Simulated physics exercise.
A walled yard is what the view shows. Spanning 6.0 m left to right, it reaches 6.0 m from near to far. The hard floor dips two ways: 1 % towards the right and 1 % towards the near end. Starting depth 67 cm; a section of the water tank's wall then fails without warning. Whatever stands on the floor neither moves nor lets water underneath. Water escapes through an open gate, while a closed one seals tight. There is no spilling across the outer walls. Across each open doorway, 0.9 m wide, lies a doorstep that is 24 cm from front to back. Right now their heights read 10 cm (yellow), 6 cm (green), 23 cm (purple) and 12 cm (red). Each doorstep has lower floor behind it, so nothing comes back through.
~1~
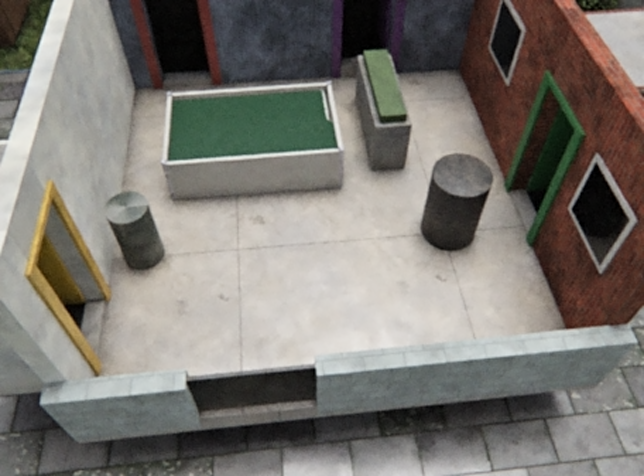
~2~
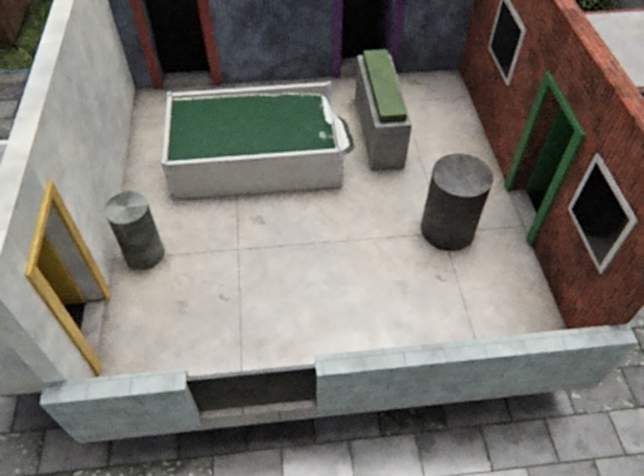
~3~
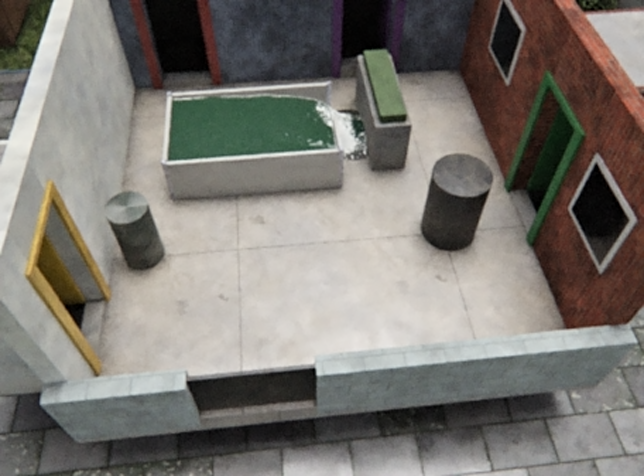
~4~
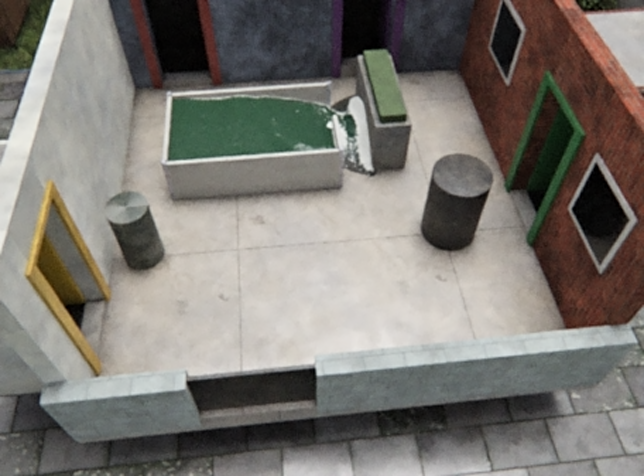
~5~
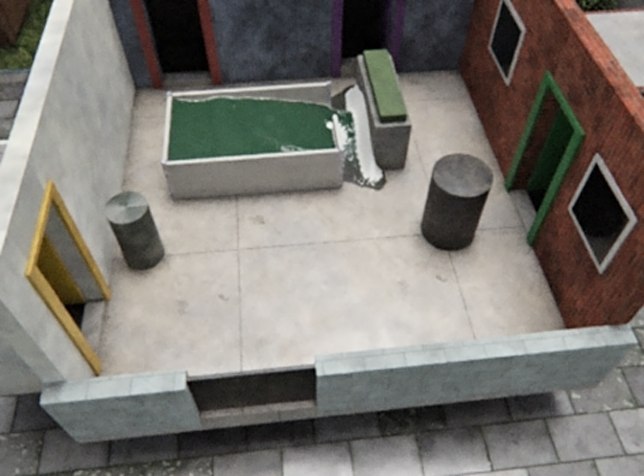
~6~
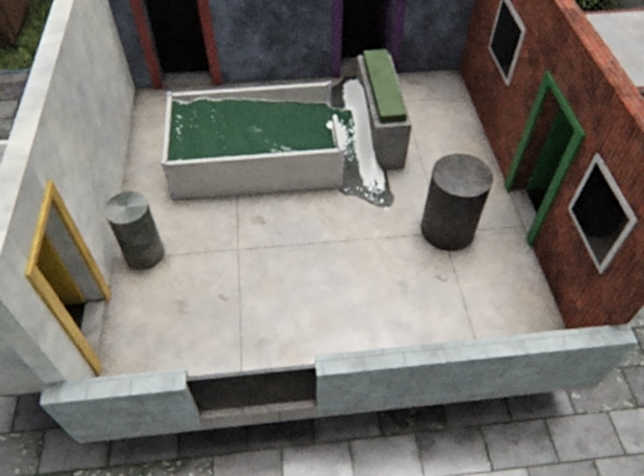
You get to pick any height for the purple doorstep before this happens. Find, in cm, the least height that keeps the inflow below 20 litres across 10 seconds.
The least height is about 26 cm.
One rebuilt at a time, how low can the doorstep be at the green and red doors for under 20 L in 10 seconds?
About 8.0 cm at green and 8.0 cm at red.
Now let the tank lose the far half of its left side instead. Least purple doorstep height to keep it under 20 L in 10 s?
Then the minimum is about 10.0 cm.
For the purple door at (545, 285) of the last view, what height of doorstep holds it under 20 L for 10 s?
Around 6.5 cm would do it.
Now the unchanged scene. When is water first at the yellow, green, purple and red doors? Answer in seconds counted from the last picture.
Yellow 3.8 seconds, green 1.6 seconds, purple 0.1 seconds, red 0.9 seconds.
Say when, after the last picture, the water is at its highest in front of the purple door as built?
1.0 s.
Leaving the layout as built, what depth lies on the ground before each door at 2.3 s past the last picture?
Door by door in centimetres - yellow 0, green 1, purple 19, red 4.
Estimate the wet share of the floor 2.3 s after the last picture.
I'd say near 55 percent.
Then, 0.7 s after the last picture water covers 20 % of the floor, deepest (55 cm) near (355, 130); 22 cm at the purple door, 4 litres in over its 23 cm doorstep.
Then, 2.3 s after the last picture water covers 55 % of the floor, deepest (36 cm) near (356, 138); 19 cm at the purple door, 30 litres in over its 23 cm doorstep.
Then, 9.3 s after the last picture water covers 95 % of the floor, deepest (16 cm) near (562, 362); 8 cm at the purple door, 34 litres in over its 23 cm doorstep.
At the purple door as built, the water peaked near 23 cm, 1.1 s after the last picture.
Run again over the same 10 s with other heights there, 35 litres in over 23 cm, 7 litres over 31 cm. The limit of 20 litres is kept from about 26 cm up.
